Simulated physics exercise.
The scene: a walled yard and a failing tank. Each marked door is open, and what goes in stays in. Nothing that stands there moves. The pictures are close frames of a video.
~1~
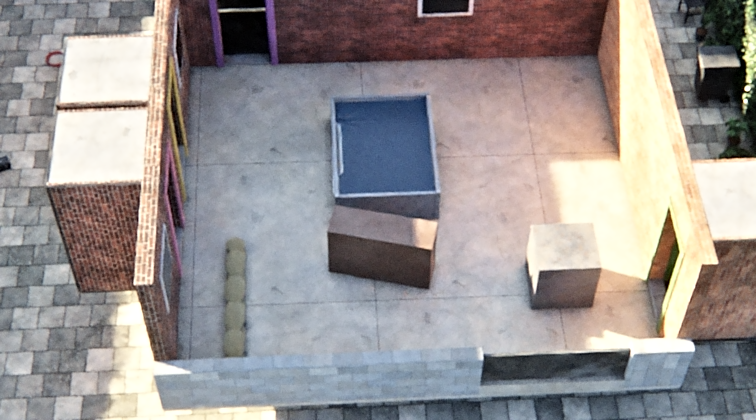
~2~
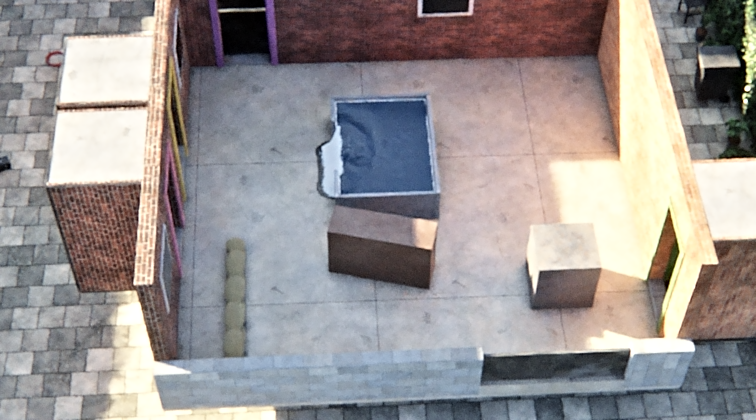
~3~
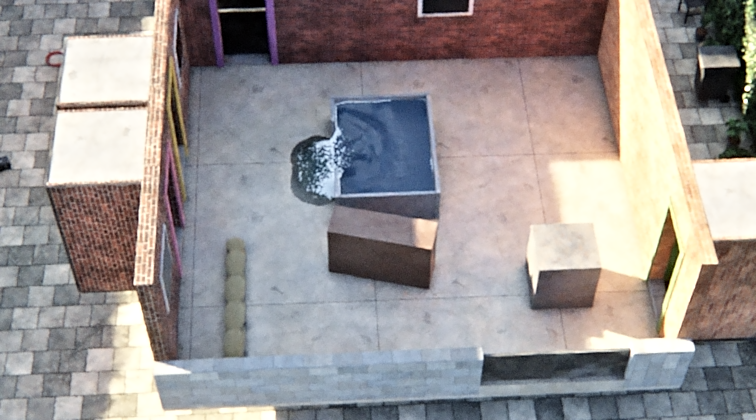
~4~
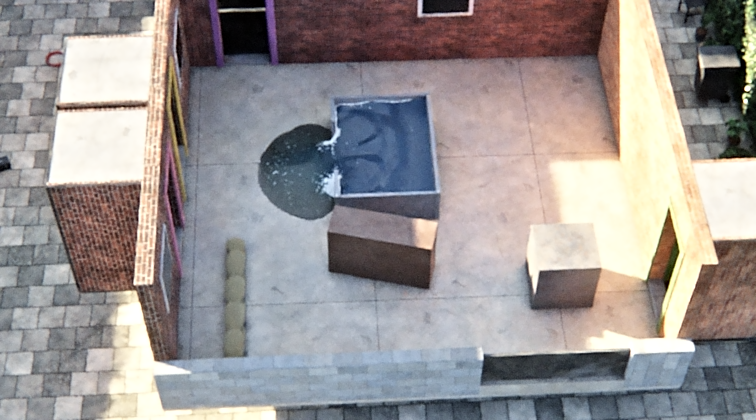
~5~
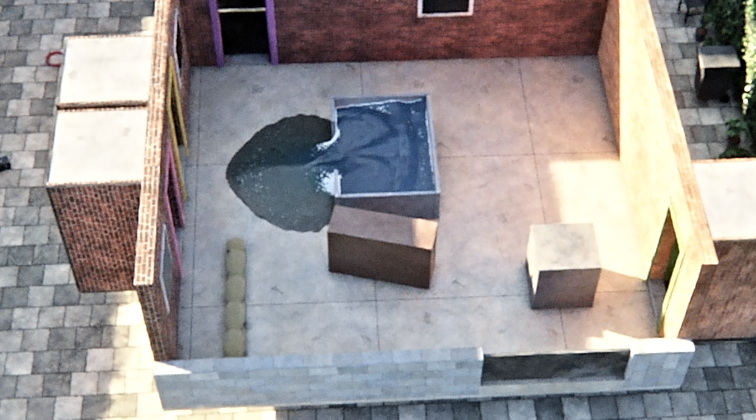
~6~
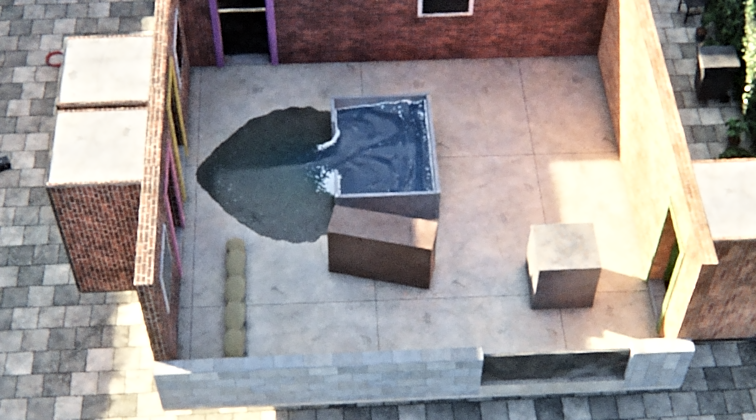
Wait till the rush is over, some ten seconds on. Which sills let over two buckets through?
One by one: The purple door takes more than that; the yellow door stays under that; the green door stays under that; the pink door takes more than that.
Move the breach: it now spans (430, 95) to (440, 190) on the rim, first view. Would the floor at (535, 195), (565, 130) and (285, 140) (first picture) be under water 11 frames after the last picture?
One after the other: Flooded, awash, clear.
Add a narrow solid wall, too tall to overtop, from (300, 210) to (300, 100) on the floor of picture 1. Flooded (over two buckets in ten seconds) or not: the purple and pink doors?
My reading: Purple holds, pink takes less.
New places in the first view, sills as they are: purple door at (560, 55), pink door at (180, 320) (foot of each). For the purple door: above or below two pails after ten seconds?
My reading: The purple door keeps below it.
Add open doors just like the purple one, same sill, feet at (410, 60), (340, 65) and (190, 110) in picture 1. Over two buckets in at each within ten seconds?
One after the other: Is under, holds, takes more.
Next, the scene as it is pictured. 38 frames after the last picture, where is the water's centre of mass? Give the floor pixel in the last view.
At about (293, 199).
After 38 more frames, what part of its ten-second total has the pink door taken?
Roughly 60 per cent.
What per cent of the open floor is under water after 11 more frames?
Close to 25 %.
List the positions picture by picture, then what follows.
The first picture shows the tank at (384, 146) is whole and still.
In the second picture, the front is at (330, 195), out from the gap at (337, 163).
In the third picture, water pours out at (337, 164) and has run to (303, 196).
In the fourth picture, the front is at (265, 184), out from the gap at (337, 163).
In the fifth picture, the front is at (230, 177), out from the gap at (337, 163).
In the sixth picture, the front is at (203, 180), out from the gap at (337, 163).
A moment on, water covers 20 % of the floor; the purple door not reached, the yellow door wet at the sill, nothing in, the green door not reached, the pink door wet at the sill, nothing in.
Next, water covers 25 % of the floor; the purple door wet at the sill, nothing in, the yellow door wet at the sill, nothing in, the green door not reached, the pink door under two buckets in.
Then, water covers 30 % of the floor; the purple door under two buckets in, the yellow door wet at the sill, nothing in, the green door not reached, the pink door over two buckets in.
Later, water covers 50 % of the floor; the purple door over two buckets in, the yellow door wet at the sill, nothing in, the green door not reached, the pink door over two buckets in.
In the end, water covers 70 % of the floor; the purple door over two buckets in, the yellow door wet at the sill, nothing in, the green door not reached, the pink door far over two buckets in.
